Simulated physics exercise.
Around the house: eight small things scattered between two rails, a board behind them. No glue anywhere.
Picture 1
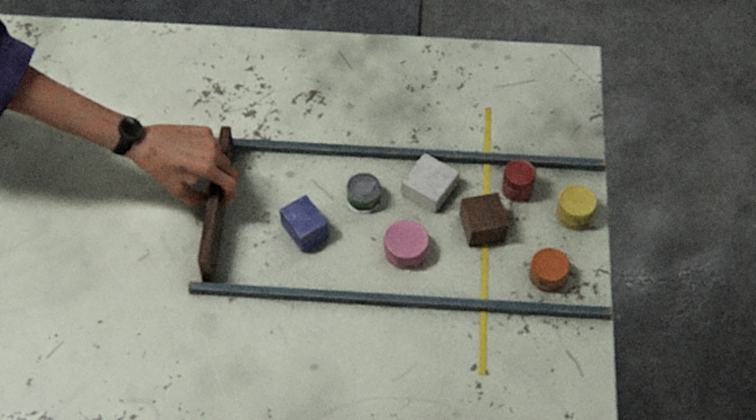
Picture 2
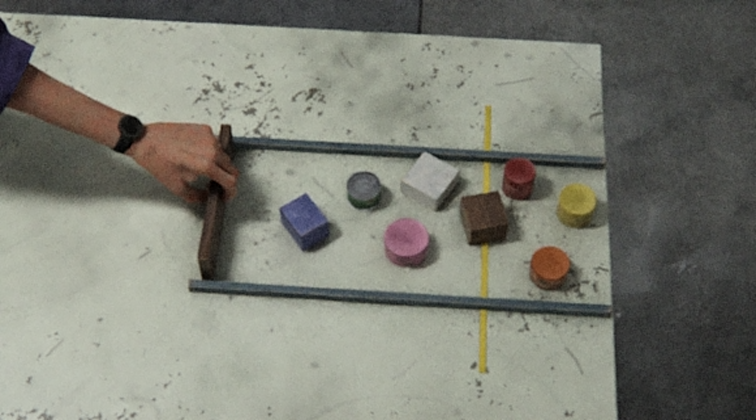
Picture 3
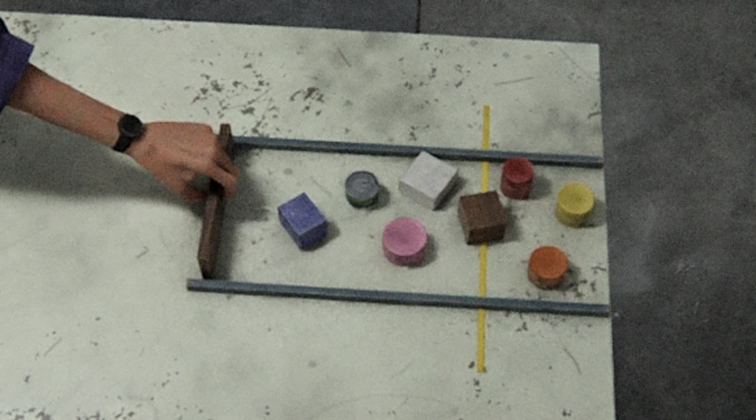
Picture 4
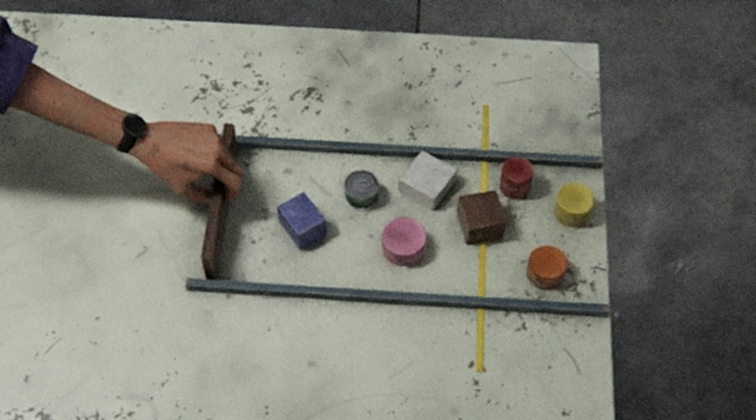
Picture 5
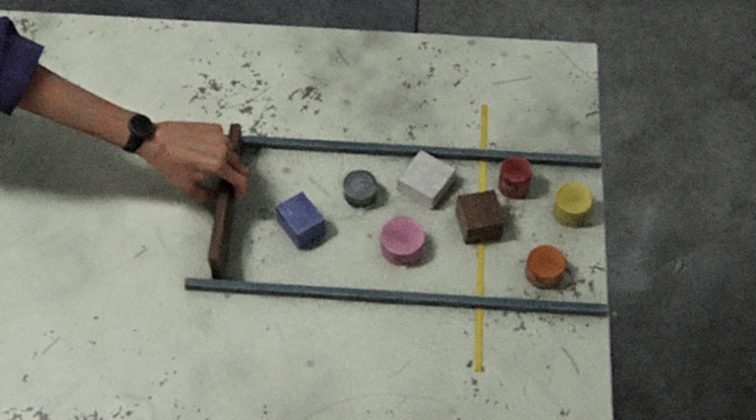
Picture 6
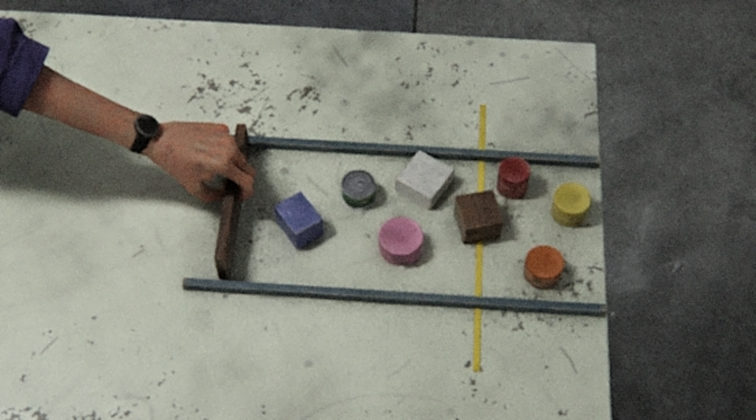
A hand slowly sliding a dark wooden board slightly right between two rails, towards eight scattered blocks and tubs that stay still.
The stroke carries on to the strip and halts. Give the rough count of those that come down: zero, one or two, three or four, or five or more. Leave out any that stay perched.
The number that fall off is zero.
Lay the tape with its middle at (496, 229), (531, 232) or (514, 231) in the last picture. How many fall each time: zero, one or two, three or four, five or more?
One after another: Not one; one to two; just one or two.
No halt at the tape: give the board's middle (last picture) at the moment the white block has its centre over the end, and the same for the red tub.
For the white block at (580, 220), for the red tub at (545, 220).
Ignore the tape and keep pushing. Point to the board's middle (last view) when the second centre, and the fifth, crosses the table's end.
About (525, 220), then (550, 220).
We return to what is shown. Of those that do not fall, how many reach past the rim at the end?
It comes to 0.
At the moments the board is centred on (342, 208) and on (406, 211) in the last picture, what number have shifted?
2 and 5.
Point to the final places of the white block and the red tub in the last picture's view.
The white block stops around (502, 176); the red tub around (539, 180).
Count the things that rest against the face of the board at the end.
That makes 3.
Soon after, none off yet; yellow tub at rest near (571, 205); orange tub at rest near (544, 267); red tub at rest near (513, 178).
In the end, the number that fall off is zero.
